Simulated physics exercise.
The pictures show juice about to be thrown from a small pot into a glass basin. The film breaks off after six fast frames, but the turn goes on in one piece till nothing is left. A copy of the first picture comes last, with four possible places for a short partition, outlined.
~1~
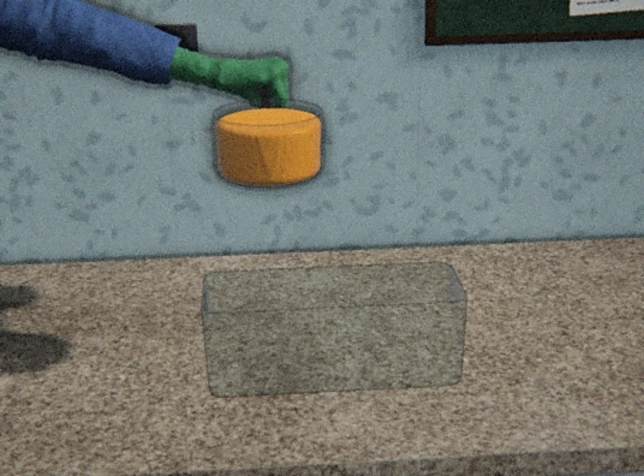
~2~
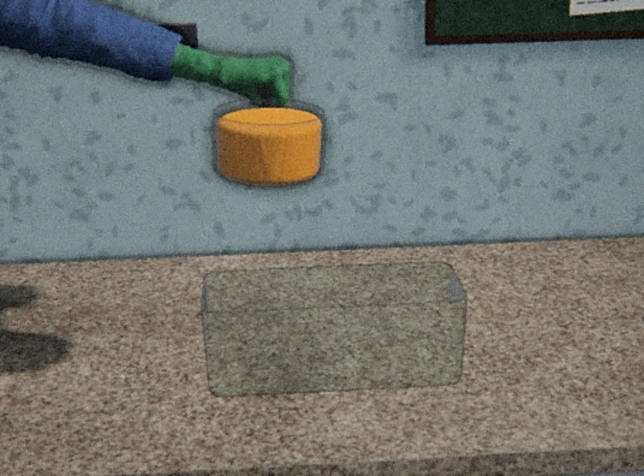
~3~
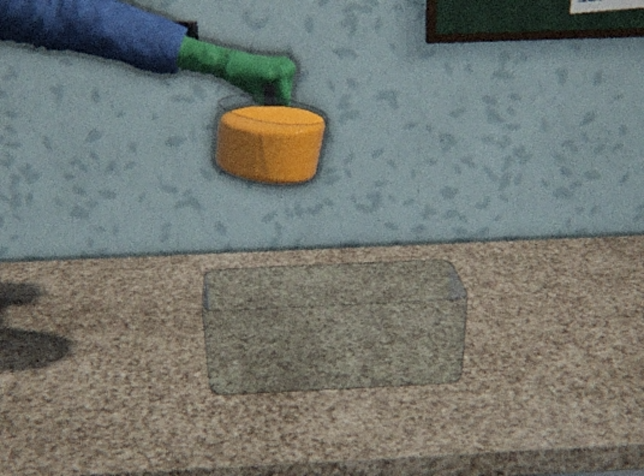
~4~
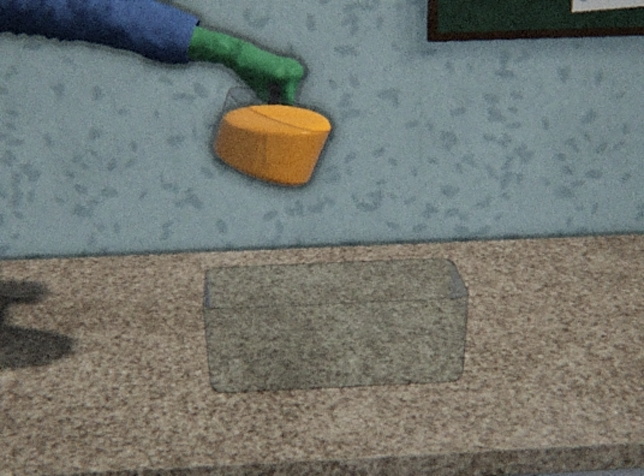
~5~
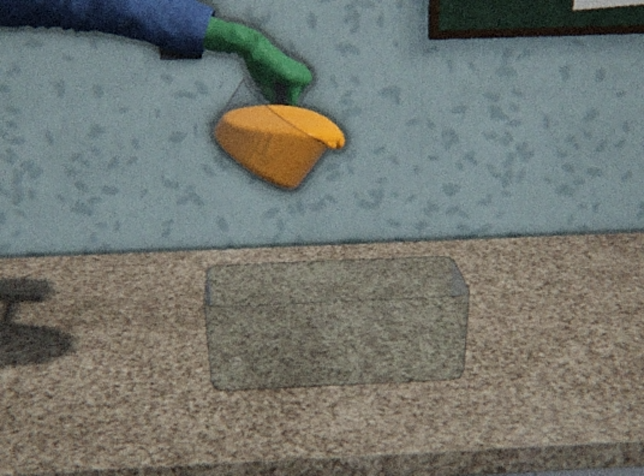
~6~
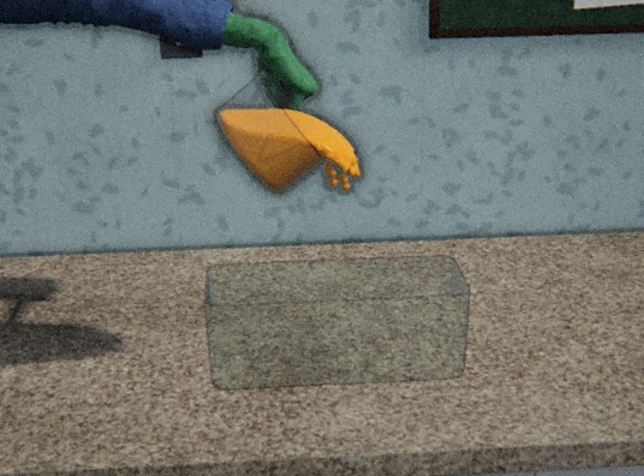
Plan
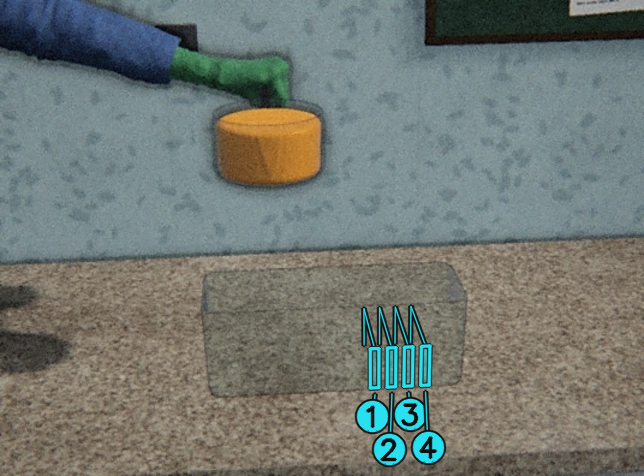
We see a green-gloved hand holding a small clear pot of orange juice above an empty glass basin on a speckled counter; the hand tilts the pot to the right, and juice slides over its lip, with drops separating below.
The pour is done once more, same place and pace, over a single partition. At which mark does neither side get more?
Use place 1.
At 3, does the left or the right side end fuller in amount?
The left side.
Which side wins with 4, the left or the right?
The left one.
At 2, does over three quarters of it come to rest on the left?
No, it does not.
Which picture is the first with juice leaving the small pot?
Picture 4.
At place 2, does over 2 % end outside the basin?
Yes, it does.
On the marked copy, 1 at (375, 394); 2 at (391, 393); 3 at (408, 392); 4 at (425, 391).
If 1 is chosen, about 50 % ends left of the wall and 46 % right of it; 4 % is lost outside.
If 2 is chosen, about 65 % ends left of the wall and 30 % right of it; 5 % is lost outside.
If 3 is chosen, about 81 % ends left of the wall and 12 % right of it; 7 % is lost outside.
If 4 is chosen, about 88 % ends left of the wall and 6 % right of it; 6 % is lost outside.
